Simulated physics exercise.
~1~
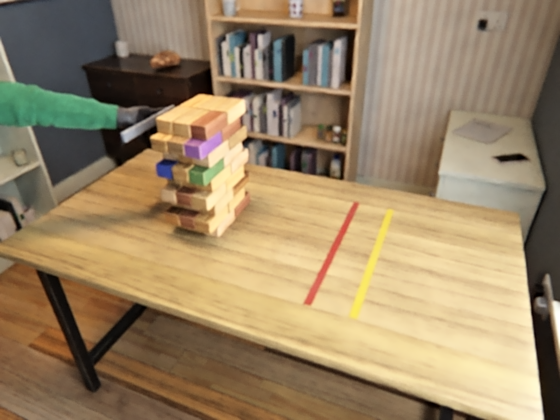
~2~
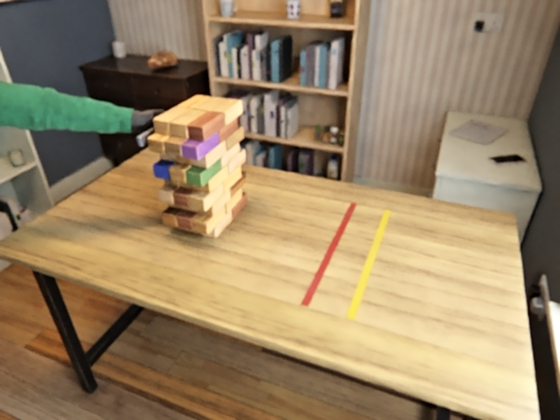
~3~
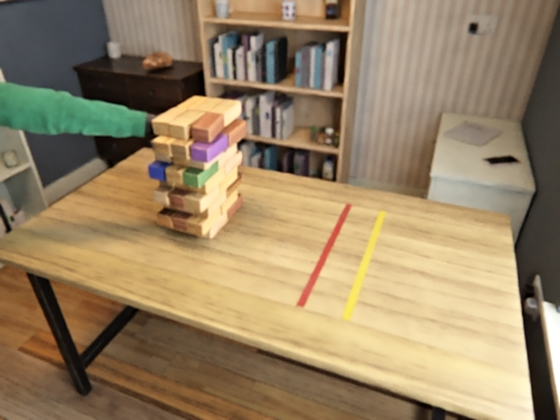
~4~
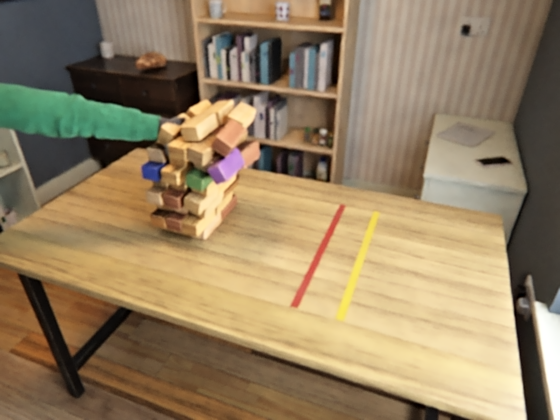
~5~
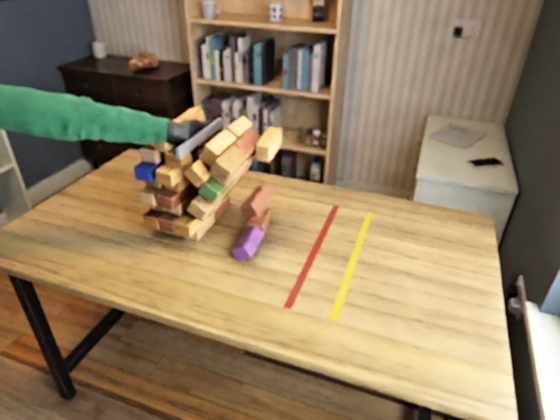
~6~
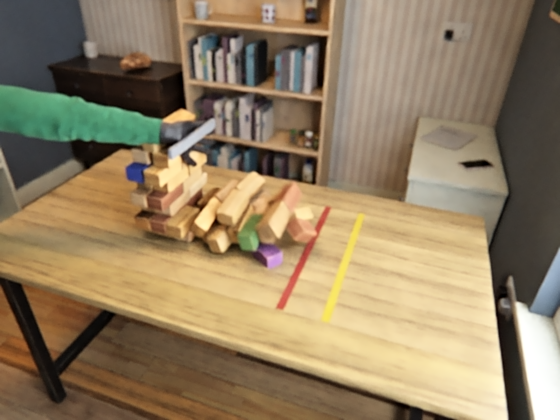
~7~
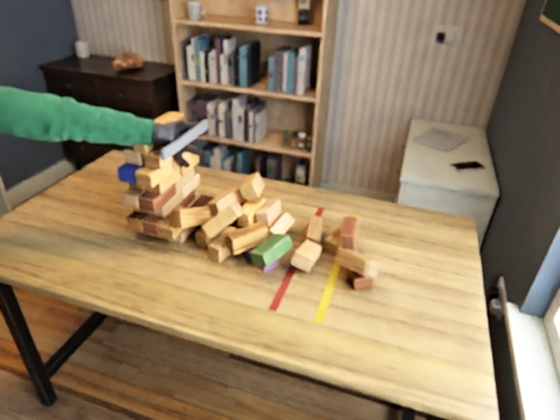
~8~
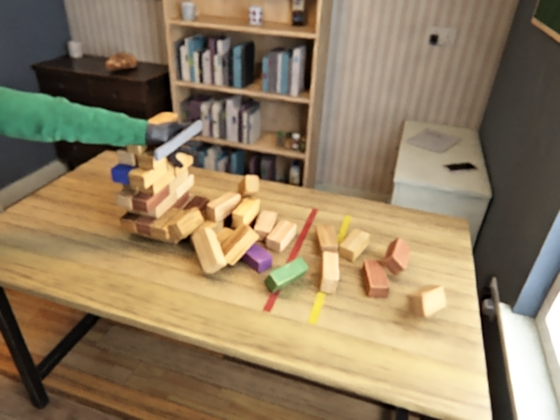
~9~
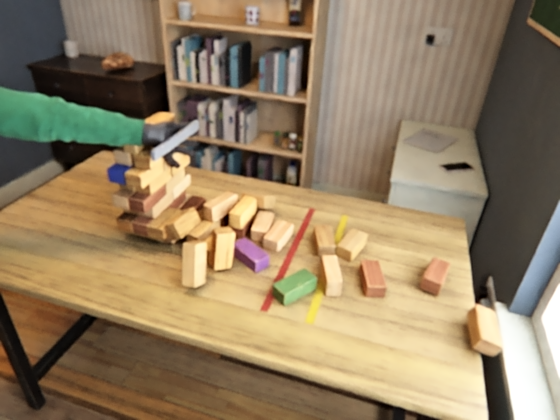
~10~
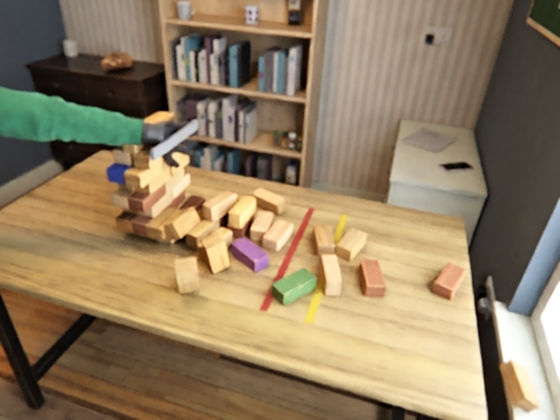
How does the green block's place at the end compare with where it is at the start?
At the start the green block sits within the standing tower, left of both lines. By the end it lies on the tabletop to the right of the tower's remains, between the red line and the yellow line.
